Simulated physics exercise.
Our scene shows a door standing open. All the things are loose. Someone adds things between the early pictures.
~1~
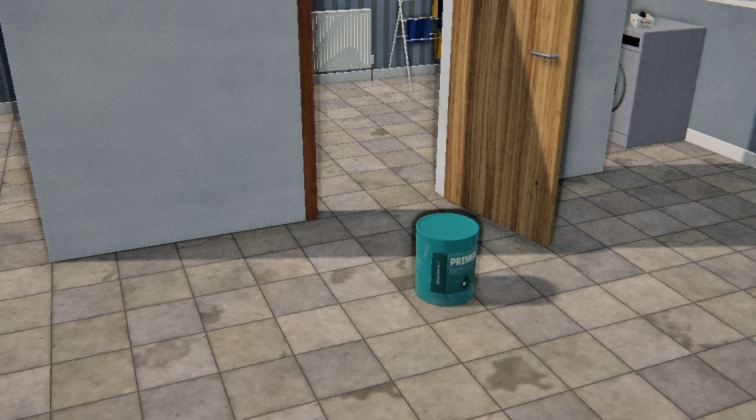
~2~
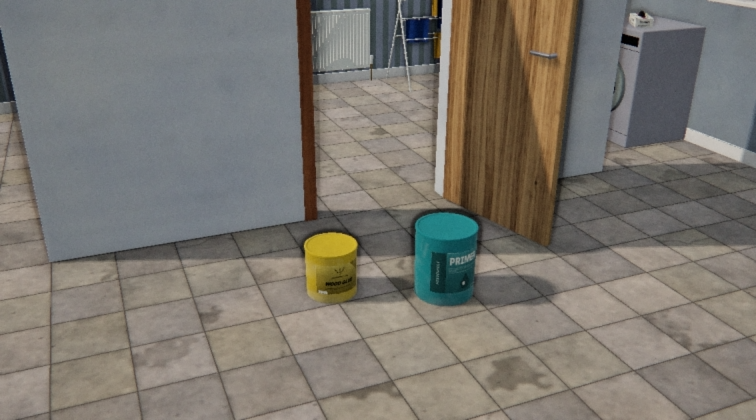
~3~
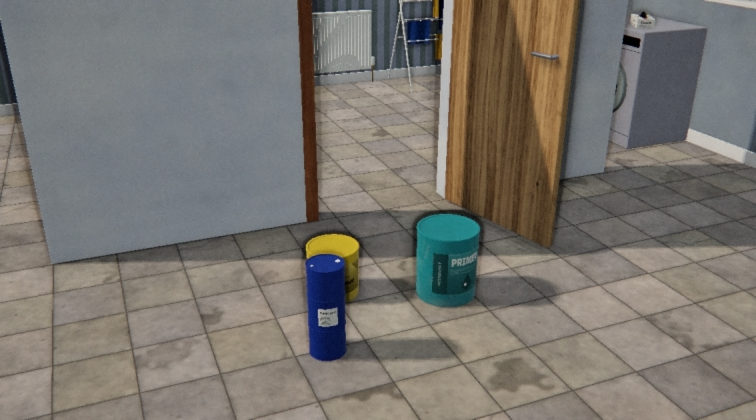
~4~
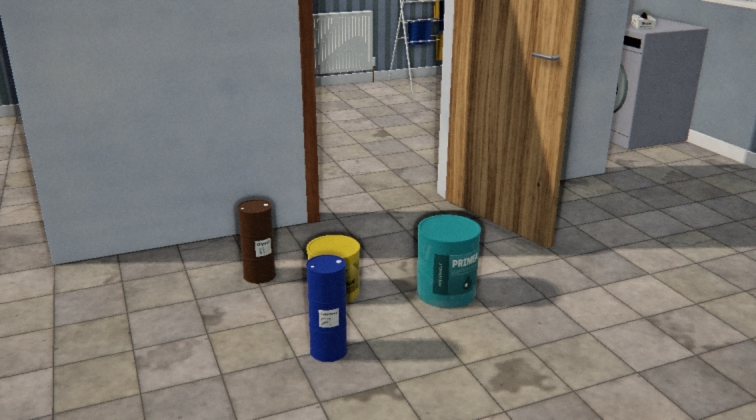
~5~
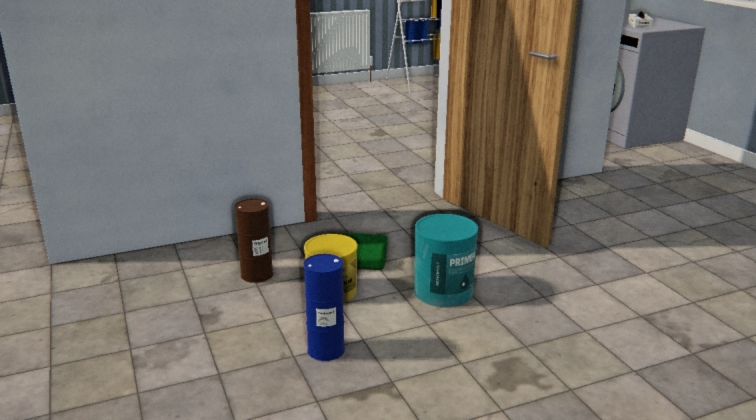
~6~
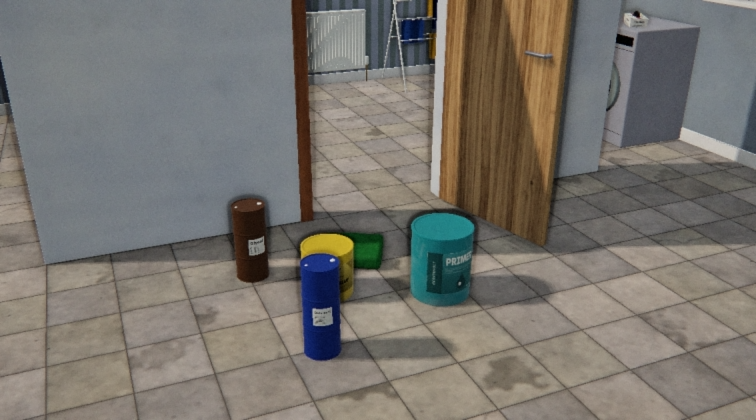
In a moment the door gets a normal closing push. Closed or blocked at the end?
Looks like the door swings all the way to the frame.
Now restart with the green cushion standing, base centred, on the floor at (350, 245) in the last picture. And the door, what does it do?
The door goes all the way after that.
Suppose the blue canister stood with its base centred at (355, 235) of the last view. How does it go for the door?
The door gets held up.
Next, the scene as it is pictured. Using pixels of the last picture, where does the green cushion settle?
Near pixel (318, 248).
Then, 0.70 s on from there, door at 77°.
Then, 1.30 s on from there, door at 36°; green cushion shifted a little near (339, 249).
Then, 1.50 s on from there, door at 23°; green cushion shifted a little near (320, 249).
In the end, door at 0°; moved from the start, green cushion; the other 4 unmoved. At the end, from the last picture's camera, green cushion near (317, 248).
